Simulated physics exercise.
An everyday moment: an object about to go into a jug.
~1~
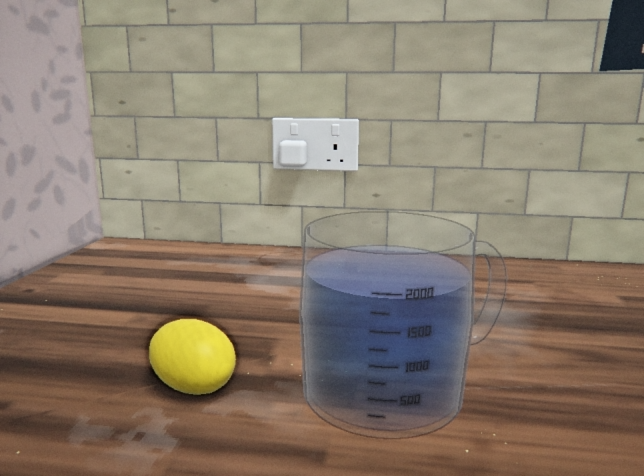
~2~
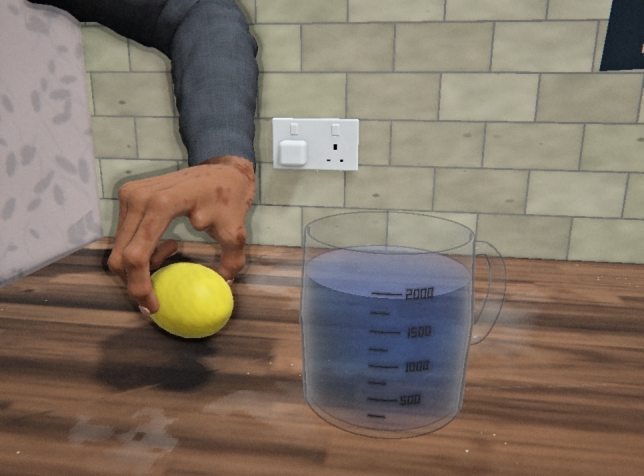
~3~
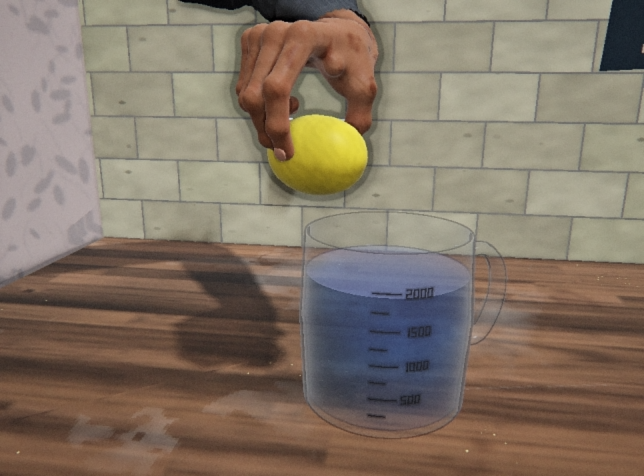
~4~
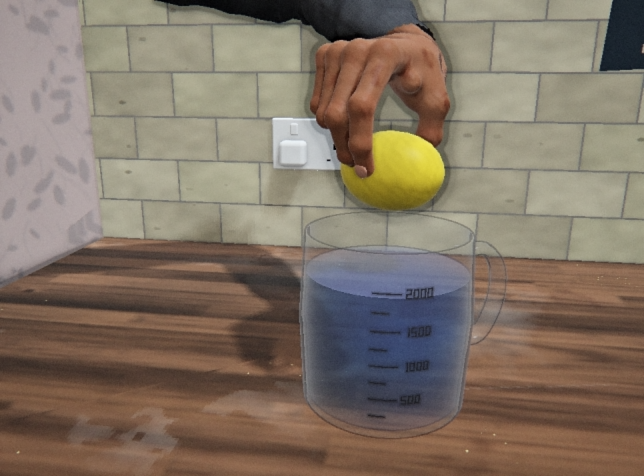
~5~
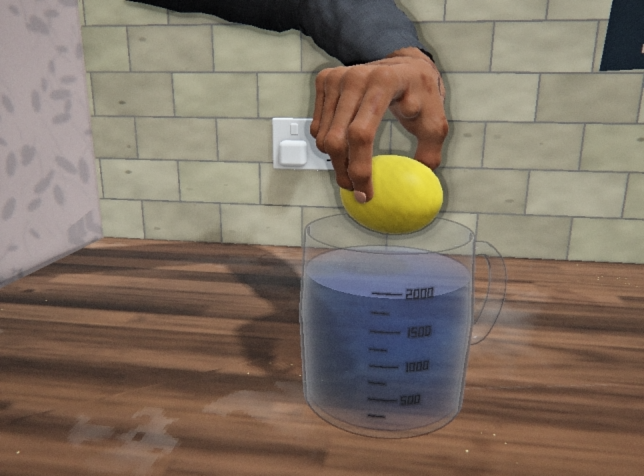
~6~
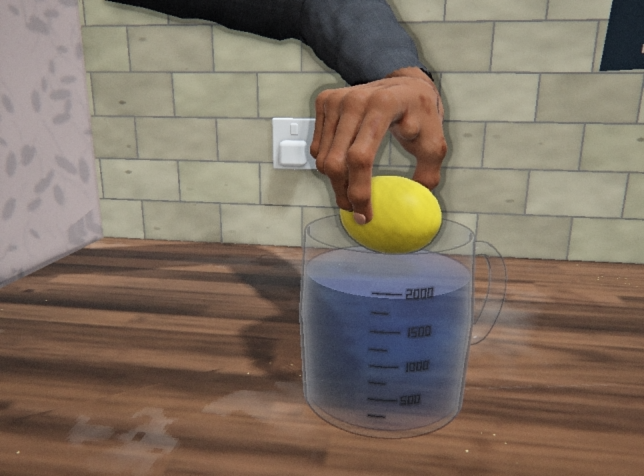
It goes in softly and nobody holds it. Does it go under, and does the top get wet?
It bobs on top, and the jug keeps it all in.
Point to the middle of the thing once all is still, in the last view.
Near (386, 278).
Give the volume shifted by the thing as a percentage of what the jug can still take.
Near 40 in a hundred.
A moment on, the lemon enters the dyed water; the jug is about three quarters full.
Further on, the lemon comes up again; the jug is nearly full.
When it is over, the lemon is afloat; the jug is nearly full; none went over.
